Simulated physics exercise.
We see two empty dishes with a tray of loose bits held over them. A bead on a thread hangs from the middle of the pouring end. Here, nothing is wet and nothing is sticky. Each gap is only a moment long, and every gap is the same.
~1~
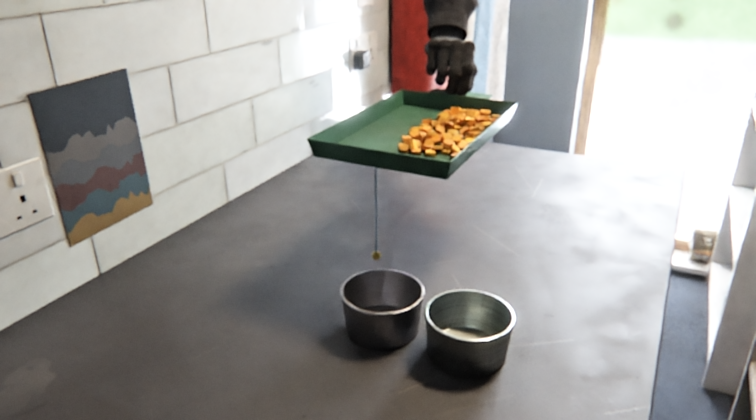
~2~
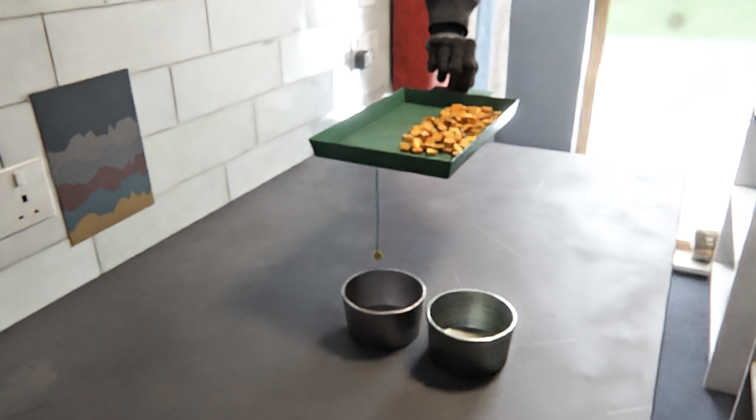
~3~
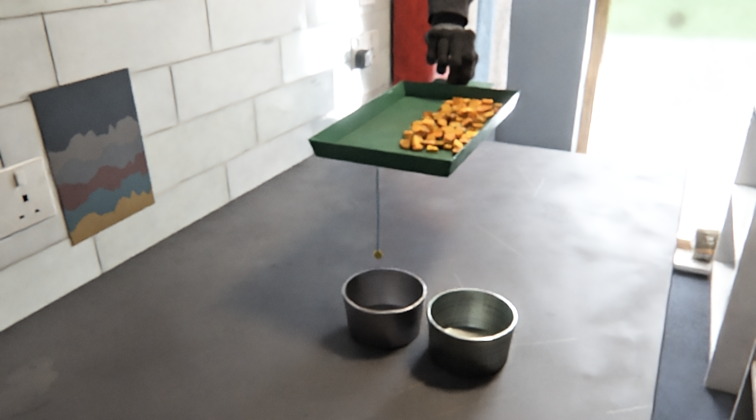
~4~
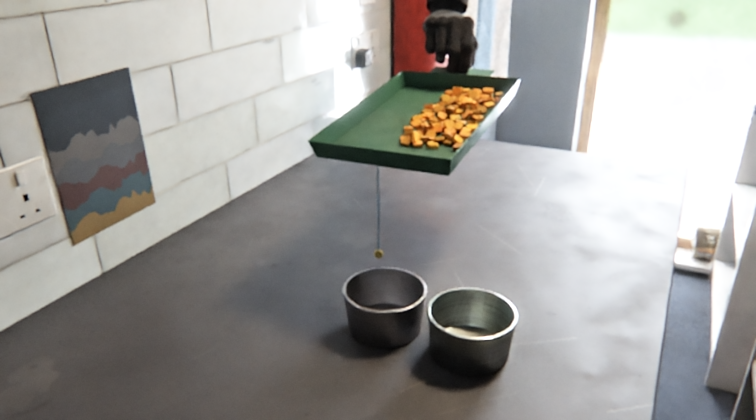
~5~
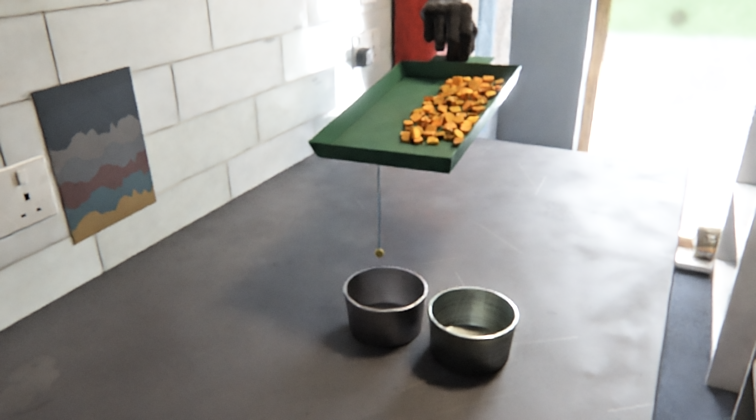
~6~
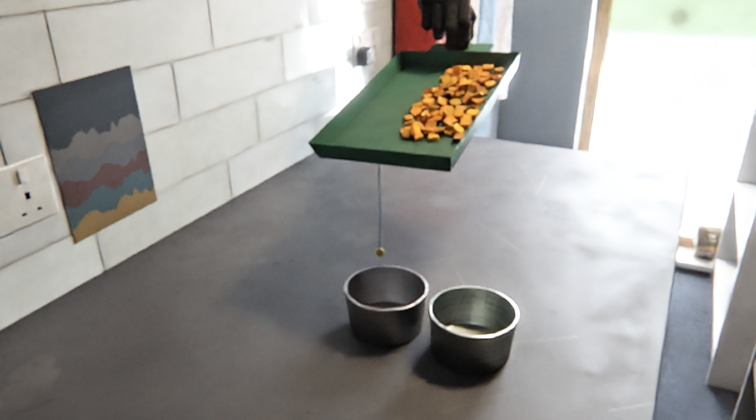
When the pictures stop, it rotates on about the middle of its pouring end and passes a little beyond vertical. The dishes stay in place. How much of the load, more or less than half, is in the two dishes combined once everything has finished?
Less than half.
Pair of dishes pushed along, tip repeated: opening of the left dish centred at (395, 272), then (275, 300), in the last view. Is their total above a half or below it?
Placing 1: A minority of it. Placing 2: A minority of it.
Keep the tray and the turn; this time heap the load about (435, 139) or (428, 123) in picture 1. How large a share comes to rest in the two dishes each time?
In order, 30 % then 20 %.
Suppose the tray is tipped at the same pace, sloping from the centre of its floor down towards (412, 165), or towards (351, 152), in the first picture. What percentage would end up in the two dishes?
The first try gives close to 70 percent; the next gives 0 percent.
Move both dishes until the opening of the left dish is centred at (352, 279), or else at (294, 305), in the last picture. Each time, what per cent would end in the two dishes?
I'd expect some 50 percent, and then some 0 percent.
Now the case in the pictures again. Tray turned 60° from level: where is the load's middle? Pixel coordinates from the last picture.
The middle of the pieces lands at roughly (358, 148).
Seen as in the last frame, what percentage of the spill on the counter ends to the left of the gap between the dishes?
Around 100 percent of the pieces.
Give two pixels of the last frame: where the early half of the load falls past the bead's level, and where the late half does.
I'd put it at roughly (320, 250), and after that at roughly (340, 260).
Soon, tray tipped steeply; nearly all on the tray; a stray few in the air.
A while on, tray tipped right over; most on the tray; about a quarter outside both; a stray few in the air.
Towards the end, tray tipped past a quarter turn; about a quarter in the left dish; most outside both.
Finally, tray tipped past a quarter turn; none in the right dish; about a quarter in the left dish; most outside both.
